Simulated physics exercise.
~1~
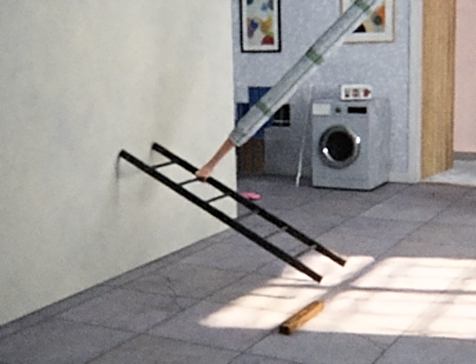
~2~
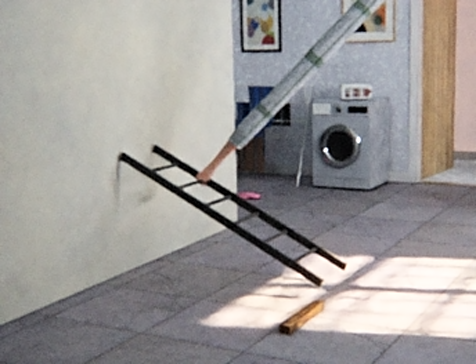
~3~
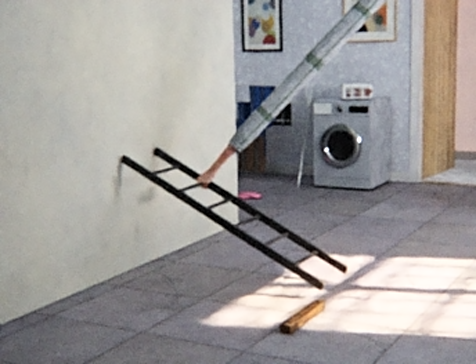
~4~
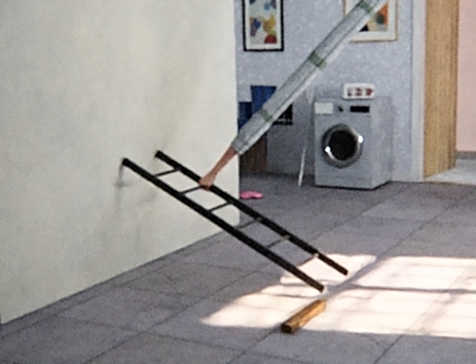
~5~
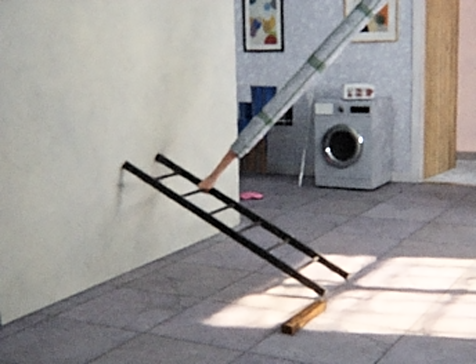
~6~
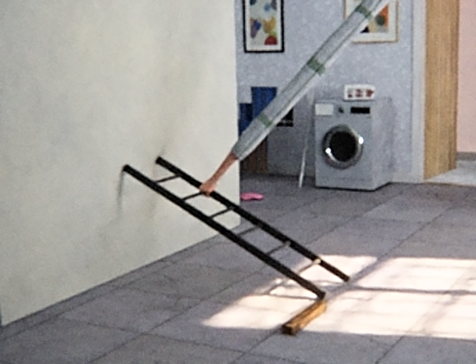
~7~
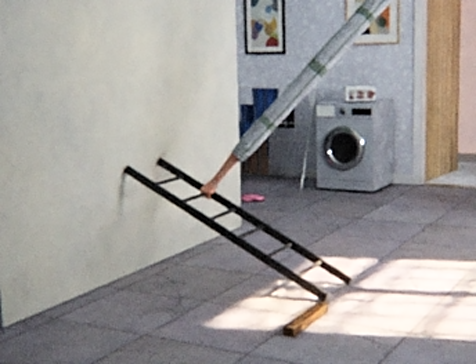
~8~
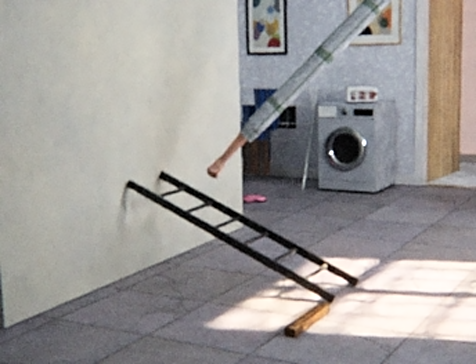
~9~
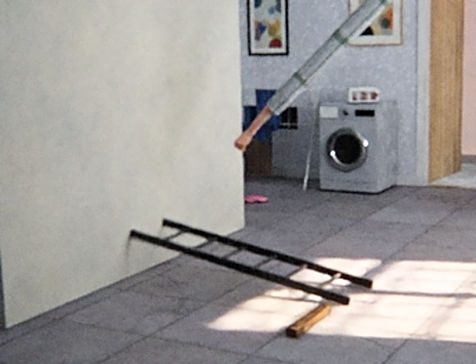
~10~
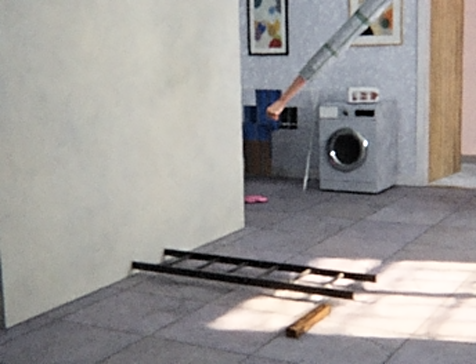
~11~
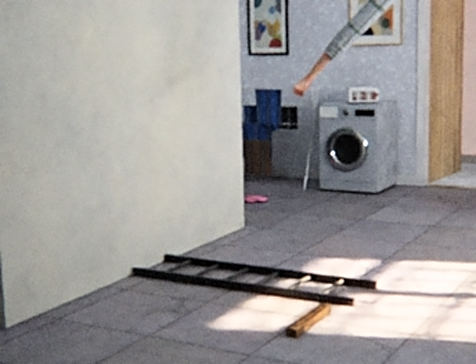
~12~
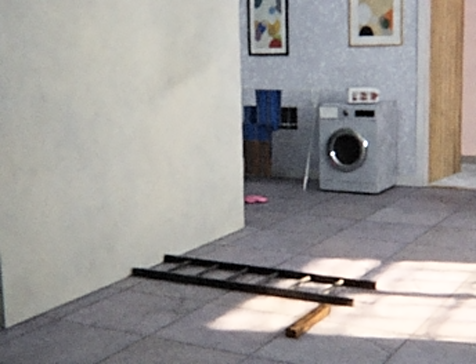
The video shows a hand holding a black ladder-like gate at a slant against a pale wall, its lower end near a wooden batten on the tiled floor. The hand lets go and withdraws, and the gate slips down until it lies flat on the floor.
